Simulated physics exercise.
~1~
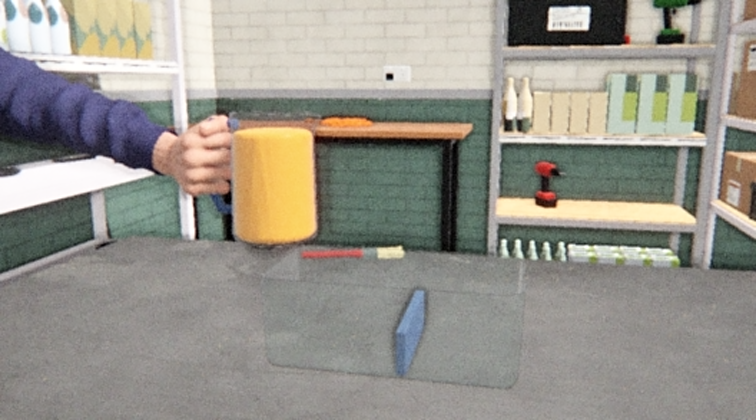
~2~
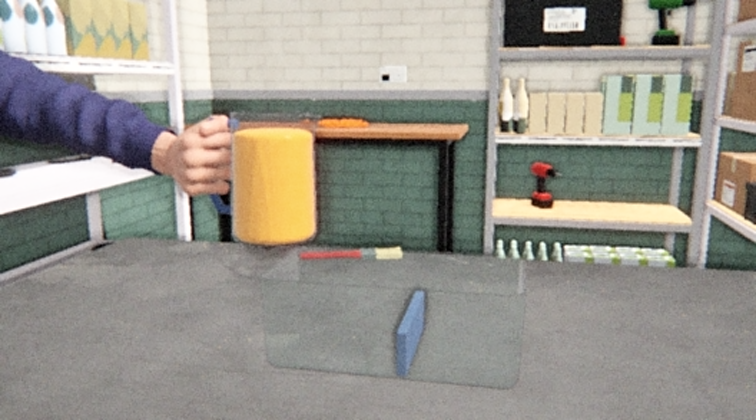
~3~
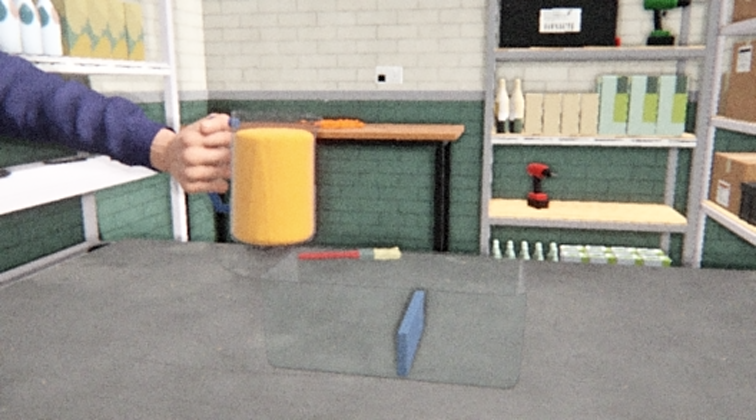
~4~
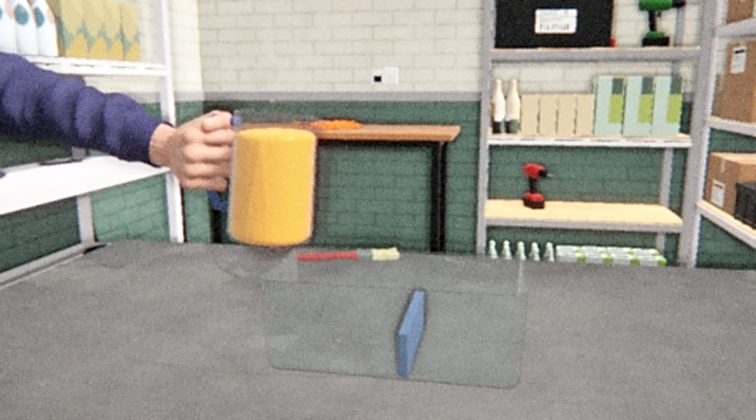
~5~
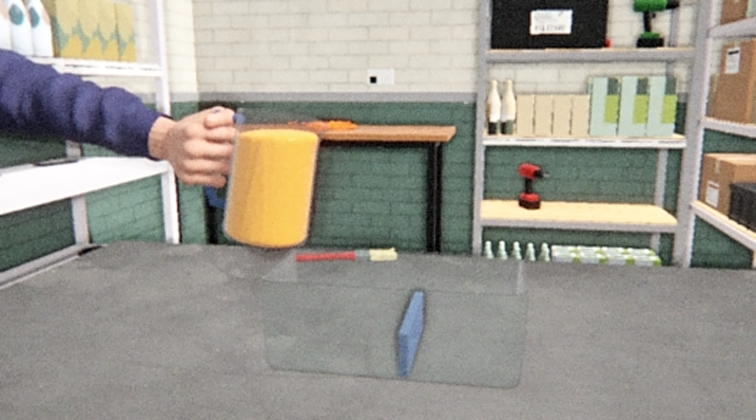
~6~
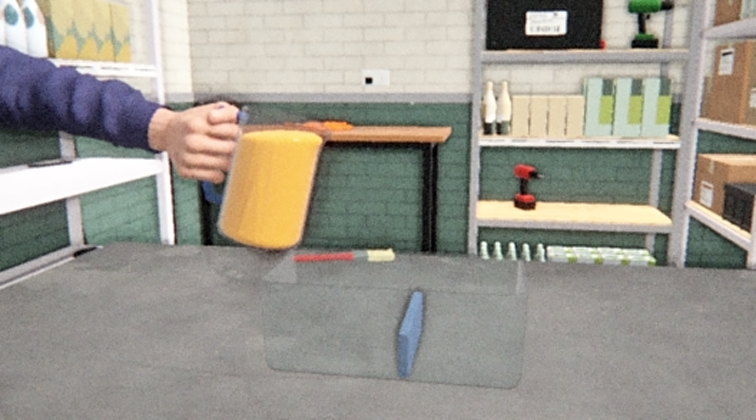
At the start, a hand at the left holds an upright jug of orange-yellow liquid above a clear basin with a low blue wall across its floor. The jug stays nearly still, then tilts slightly to the right, its base swinging a little left, while the basin and wall remain in place.
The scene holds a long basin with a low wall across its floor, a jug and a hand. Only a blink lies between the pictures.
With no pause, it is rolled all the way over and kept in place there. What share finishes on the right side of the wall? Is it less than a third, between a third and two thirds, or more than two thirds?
The right side of the wall holds a small share, below one third.
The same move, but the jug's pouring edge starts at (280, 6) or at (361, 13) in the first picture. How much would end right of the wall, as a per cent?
Estimate, first then second: 5 per cent and 90 per cent.
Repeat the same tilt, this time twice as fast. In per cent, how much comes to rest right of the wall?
It works out near 10 %.
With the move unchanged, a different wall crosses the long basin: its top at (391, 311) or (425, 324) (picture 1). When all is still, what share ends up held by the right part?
First try: Roughly 45 per cent; second try: 15 per cent.
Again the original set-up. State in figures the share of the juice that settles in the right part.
I'd say close to 5 per cent.
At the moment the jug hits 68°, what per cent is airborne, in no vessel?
10 in a hundred.
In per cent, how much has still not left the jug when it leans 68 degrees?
About 90 per cent.
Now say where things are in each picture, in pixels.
In the first frame, tilt 0°; pouring edge (319, 115); surface from (239, 132) to (312, 133); the long basin's rim runs from (280, 261) to (524, 276); the wall's top is at (411, 311).
In the second frame, tilt 1°; pouring edge (320, 116); surface from (239, 132) to (312, 134).
In the third frame, tilt 2°; pouring edge (322, 118); surface from (240, 132) to (313, 135).
In the fourth frame, tilt 5°; pouring edge (325, 121); surface from (241, 133) to (315, 135).
In the fifth frame, tilt 9°; pouring edge (328, 126); surface from (242, 134) to (319, 136).
In the sixth frame, tilt 14°; pouring edge (332, 132); surface from (240, 147) to (323, 138).
A moment on, the jug is tipped part way and 88 per cent is still to pour, 3 is left of the wall and 0 right of it.
Next, the jug is tipped right over and 42 per cent is still to pour, 39 is left of the wall and 5 right of it.
Then the jug is tipped right over and 5 per cent is still to pour, 82 is left of the wall and 5 right of it.
Later the jug is tipped right over and 0 per cent is still to pour, 89 is left of the wall and 7 right of it.
At rest 89 per cent lies left of the wall, 7 right of it and 4 outside.
